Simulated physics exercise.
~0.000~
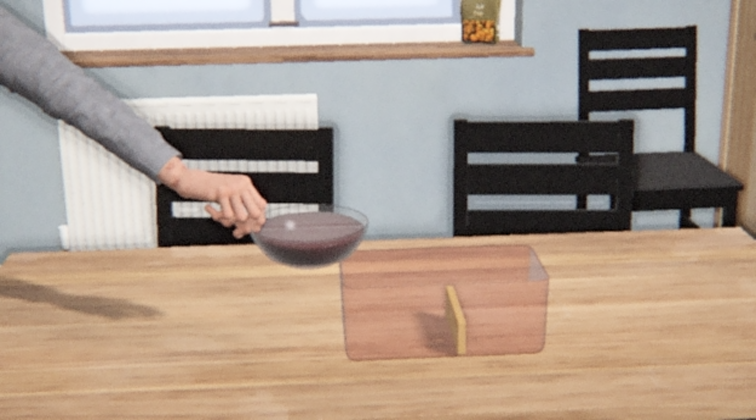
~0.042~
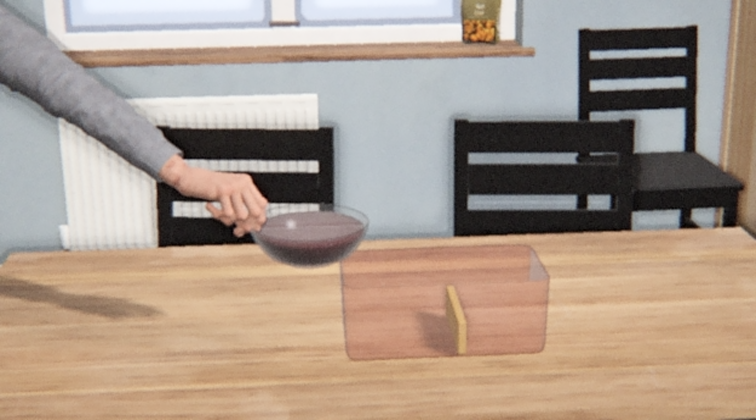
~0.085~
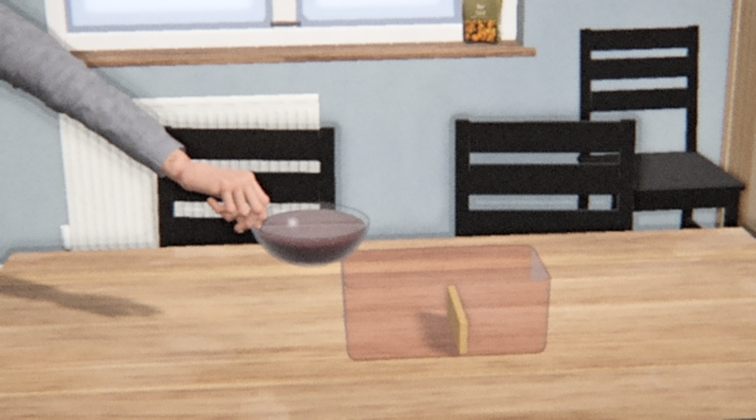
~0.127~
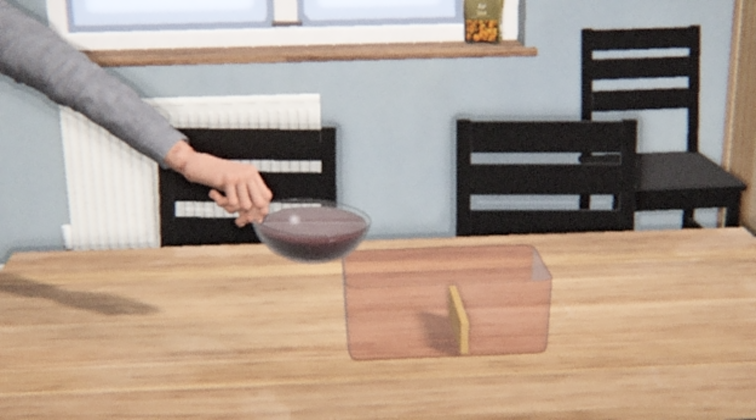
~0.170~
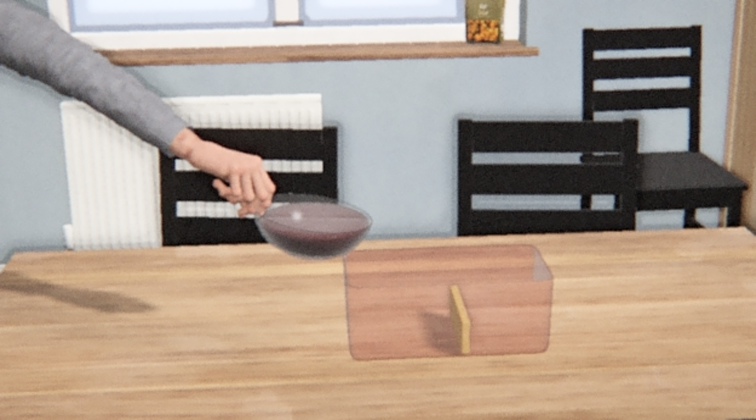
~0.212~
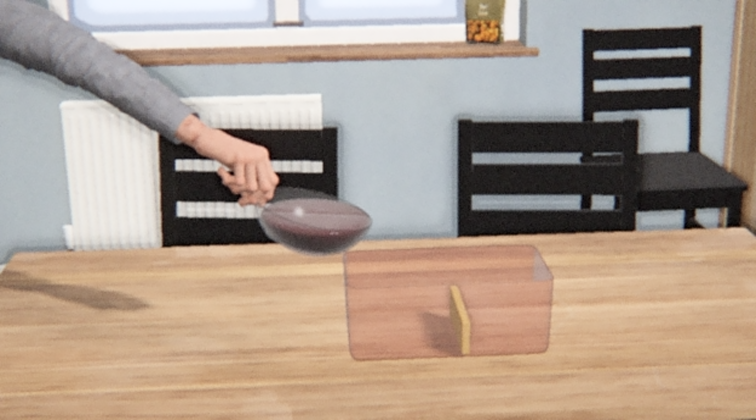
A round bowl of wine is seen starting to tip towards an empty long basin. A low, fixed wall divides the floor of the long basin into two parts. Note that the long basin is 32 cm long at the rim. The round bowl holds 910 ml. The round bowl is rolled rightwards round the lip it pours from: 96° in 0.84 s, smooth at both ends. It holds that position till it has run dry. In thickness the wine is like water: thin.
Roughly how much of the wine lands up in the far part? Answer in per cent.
Around 11 %.
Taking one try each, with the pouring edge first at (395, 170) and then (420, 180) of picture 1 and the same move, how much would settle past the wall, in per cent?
Near 75 in a hundred on the first go and near 80 in a hundred on the second.
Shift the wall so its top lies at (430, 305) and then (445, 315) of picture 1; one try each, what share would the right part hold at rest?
60 in a hundred, followed by 45 in a hundred.
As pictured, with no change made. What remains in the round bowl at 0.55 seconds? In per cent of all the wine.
I'd put it near 32 percent.
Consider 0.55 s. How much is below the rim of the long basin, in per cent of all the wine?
Roughly 20 percent of it.
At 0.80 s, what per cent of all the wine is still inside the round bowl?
Near 0 in a hundred.
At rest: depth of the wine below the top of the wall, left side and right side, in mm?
Left side: Around 26 mm. Right side: Around 50 mm.
By 0.55 s the tilt is 70° and 32 per cent is still to pour, 20 is left of the wall and 0 right of it.
By 0.80 s the tilt is 95° and 0 per cent is still to pour, 88 is left of the wall and 7 right of it.
By 1.06 s the tilt is 96° and 0 per cent is still to pour, 87 is left of the wall and 8 right of it.
By 1.34 s the tilt is 96° and 0 per cent is still to pour, 85 is left of the wall and 11 right of it.
At rest 85 per cent lies left of the wall, 11 right of it and 4 outside.
